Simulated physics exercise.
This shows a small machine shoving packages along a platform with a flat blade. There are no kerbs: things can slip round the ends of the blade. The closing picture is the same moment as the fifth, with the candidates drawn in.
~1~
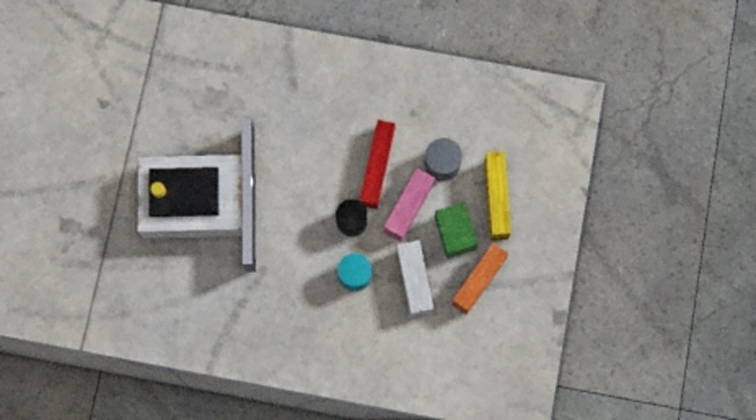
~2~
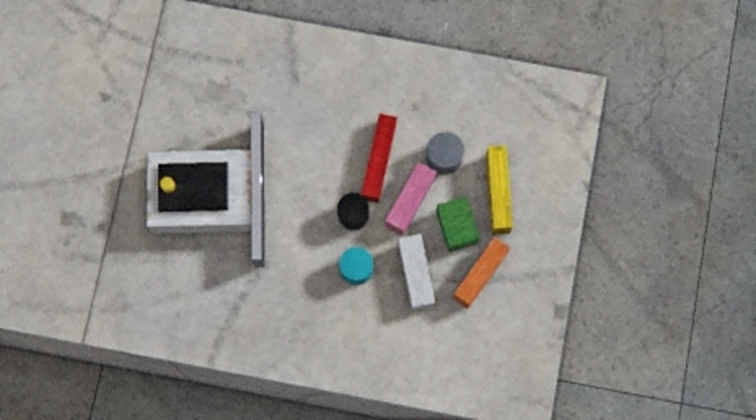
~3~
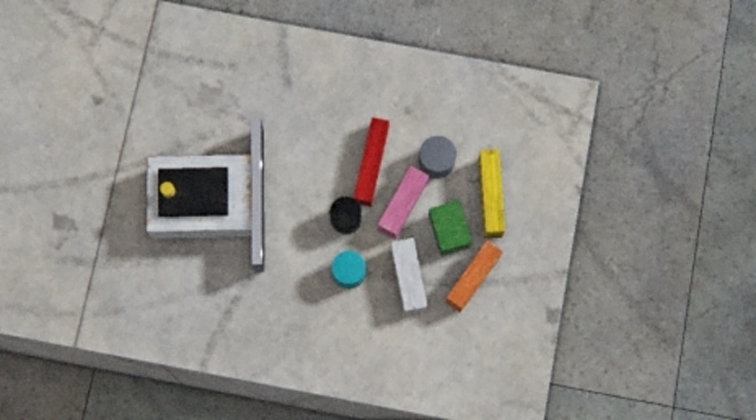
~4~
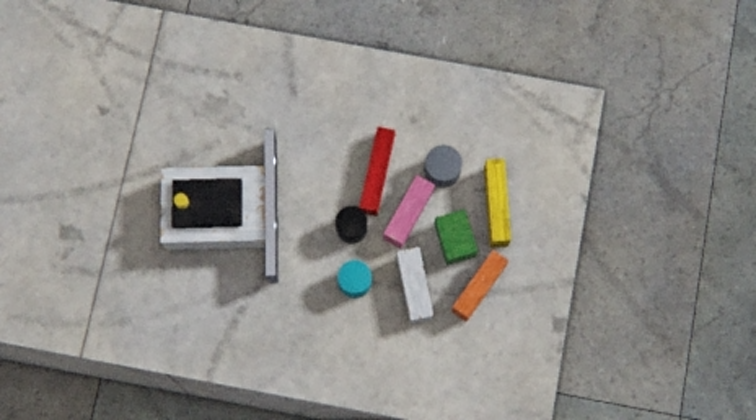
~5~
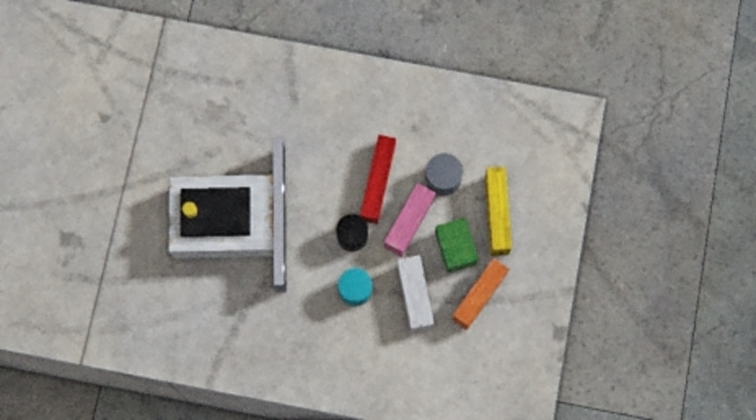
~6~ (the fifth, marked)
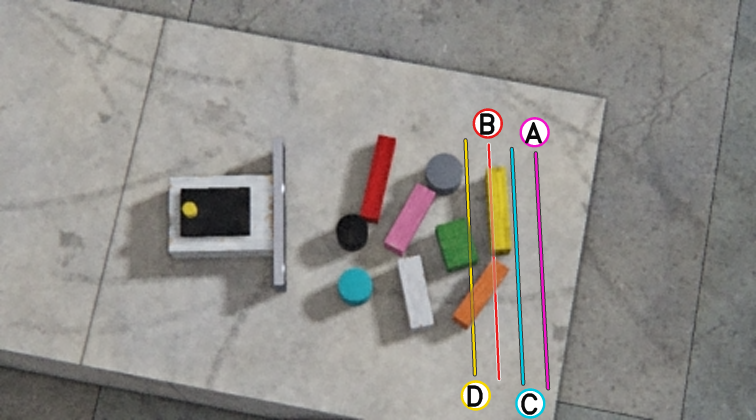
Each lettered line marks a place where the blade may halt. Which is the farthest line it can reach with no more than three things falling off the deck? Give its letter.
No farther than C.
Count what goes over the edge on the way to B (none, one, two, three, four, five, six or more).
The count is none.
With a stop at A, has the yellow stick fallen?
Yes.
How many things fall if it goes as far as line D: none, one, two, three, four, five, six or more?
In all, none.
On the marked copy, A at (542, 269); B at (494, 260); C at (517, 264); D at (470, 255).
Following C. Soon after the start, robot (307, 228); turquoise canister (387, 288); red stick (382, 179).
Later, robot (393, 244); orange bar (522, 300); yellow stick (535, 206).
In the end, robot (459, 256); orange bar over the edge; yellow stick over the edge; three fallen.
As for the rest, A drops four; B is within the limit but short; D is within the limit but short.
